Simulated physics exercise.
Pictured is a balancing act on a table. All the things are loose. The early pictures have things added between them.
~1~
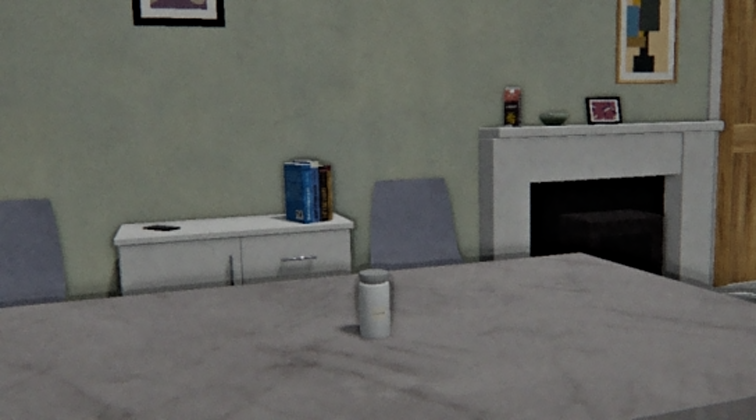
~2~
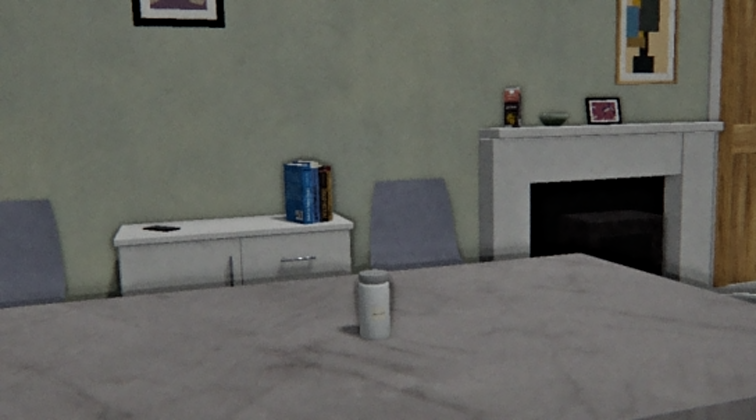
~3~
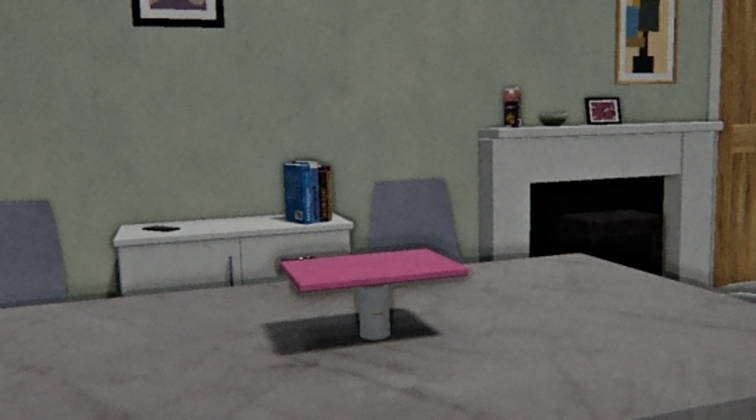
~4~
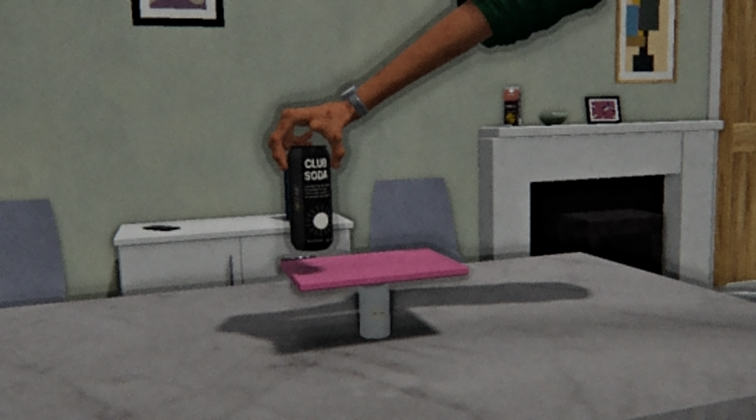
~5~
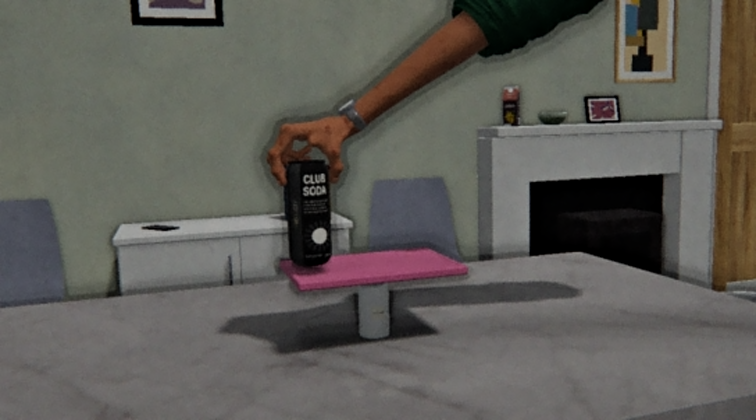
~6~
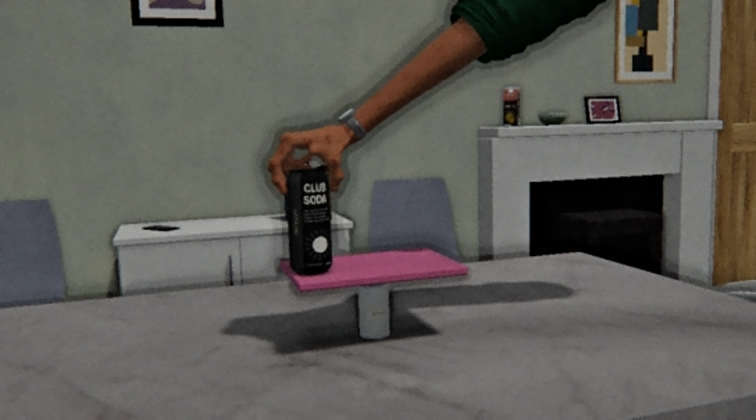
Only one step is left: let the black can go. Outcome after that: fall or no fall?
Fall.
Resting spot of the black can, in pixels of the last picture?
I'd say around (236, 340) in the last view.
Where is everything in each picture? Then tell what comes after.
In the first picture, the last thing is not in view yet; white shaker (374, 303).
In the second picture, the last thing is not in view yet; white shaker (374, 304).
In the third picture, the last thing is not in view yet; white shaker (374, 304).
The fourth picture shows on its way; black can (310, 198); white shaker (374, 303).
The fifth picture shows on its way; black can (309, 213); white shaker (374, 303).
The sixth picture shows in place under the hand; black can (309, 221); white shaker (374, 303).
Then, 0.30 s past the last view, black can now fallen; pink lid rocked 33° from its first pose.
Then, 0.40 s past the last view, pink lid rocked 58° from its first pose.
Then, 0.60 s past the last view, pink lid rocked 46° from its first pose.
Finally, fallen, black can; down or leaning hard in the stack, pink lid; white shaker still in place. Final places as the last picture's camera would see them, black can near (236, 340). The stack loses its balance.
